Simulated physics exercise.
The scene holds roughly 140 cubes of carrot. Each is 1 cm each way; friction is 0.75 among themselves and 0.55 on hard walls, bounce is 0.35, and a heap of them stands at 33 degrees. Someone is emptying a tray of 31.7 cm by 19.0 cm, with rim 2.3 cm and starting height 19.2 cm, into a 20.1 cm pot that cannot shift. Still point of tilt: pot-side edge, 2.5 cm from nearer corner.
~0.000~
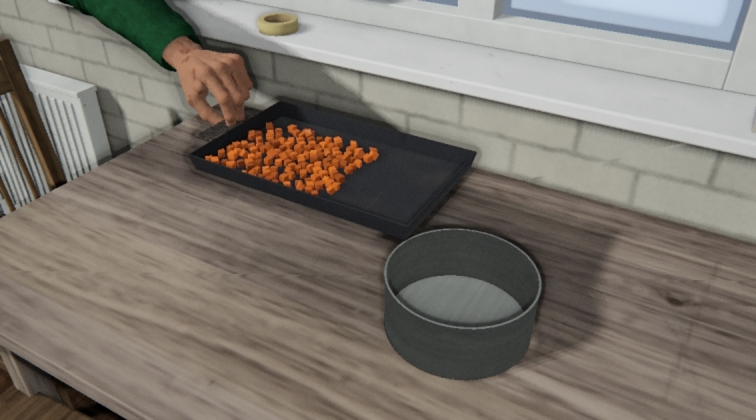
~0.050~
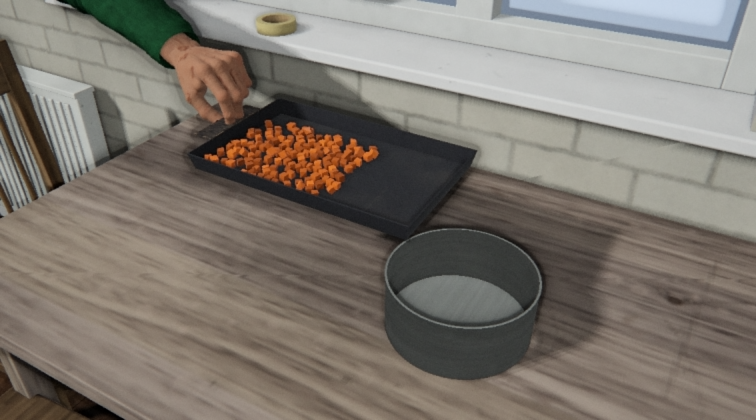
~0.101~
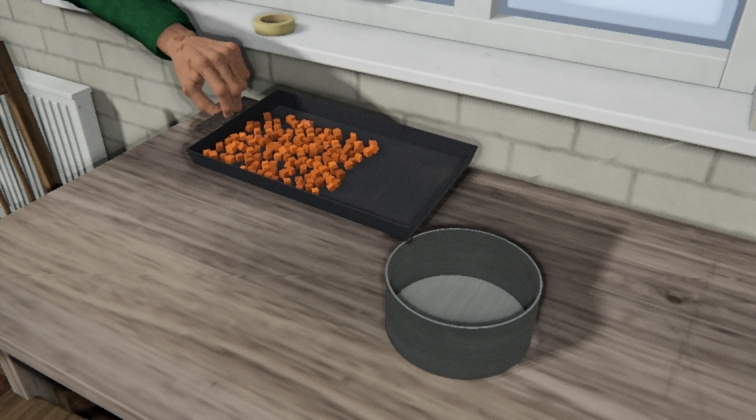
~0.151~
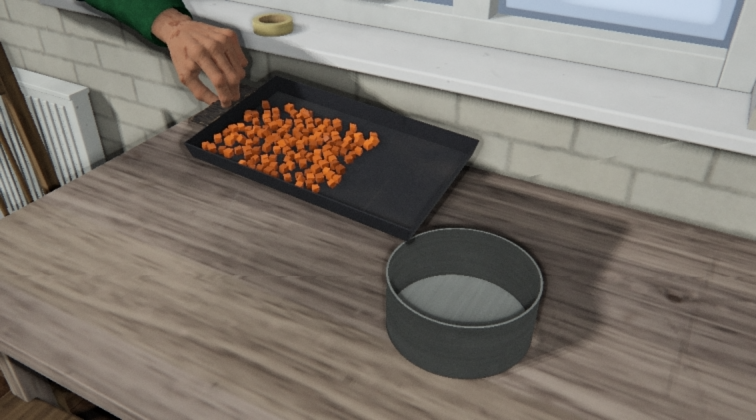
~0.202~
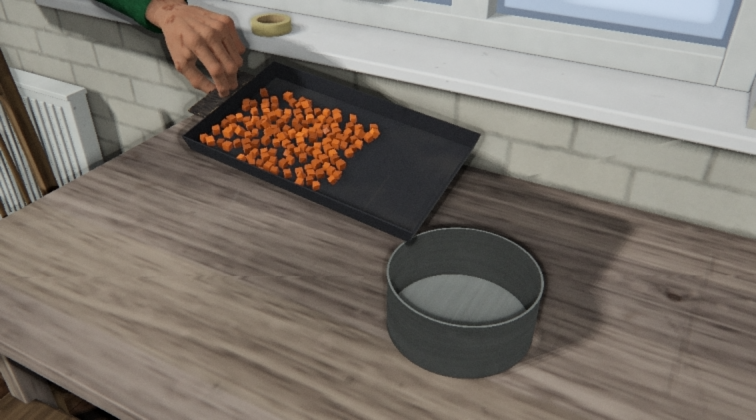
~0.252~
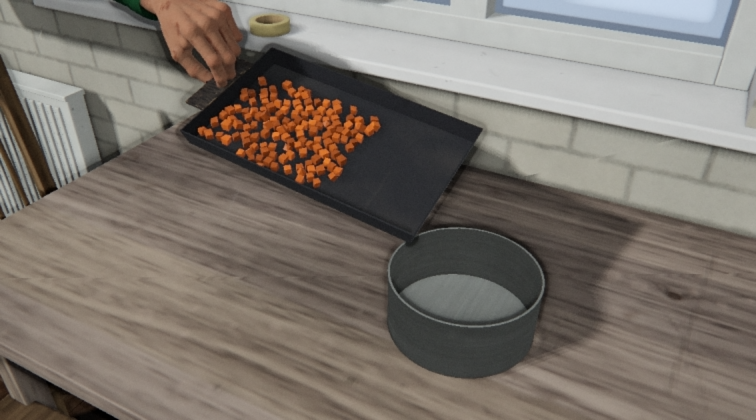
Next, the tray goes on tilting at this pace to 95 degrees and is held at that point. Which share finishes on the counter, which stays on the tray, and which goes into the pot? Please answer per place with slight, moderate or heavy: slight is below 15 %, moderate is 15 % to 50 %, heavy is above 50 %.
Per place: Counter heavy, tray slight, pot slight.
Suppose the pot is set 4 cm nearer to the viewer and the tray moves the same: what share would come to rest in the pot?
Share in pot: Approx. 45 %.
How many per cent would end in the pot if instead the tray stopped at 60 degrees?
Estimate: Roughly 0 percent.
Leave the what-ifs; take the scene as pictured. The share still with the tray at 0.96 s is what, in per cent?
Some 75 per cent of the load.
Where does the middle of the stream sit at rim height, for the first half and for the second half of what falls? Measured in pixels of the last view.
At roughly (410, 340) first, later on at (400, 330).
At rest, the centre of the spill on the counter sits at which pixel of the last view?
The spill's middle ends up near (427, 407).
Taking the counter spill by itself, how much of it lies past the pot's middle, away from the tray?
Some 60 per cent.
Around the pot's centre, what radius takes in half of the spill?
I'd say around 18 centimetres.
After 0.68 s, tilt 55 degrees; the tray holds 100 %, the pot 0 %.
After 0.96 s, tilt 79 degrees; the tray holds 75 %, the pot 0 %.
After 1.35 s, tilt 95 degrees; the tray holds 5 %, the pot 0 %.
In the end, at 2.4 s, counter 100 %, tray 0 %, pot 0 %.
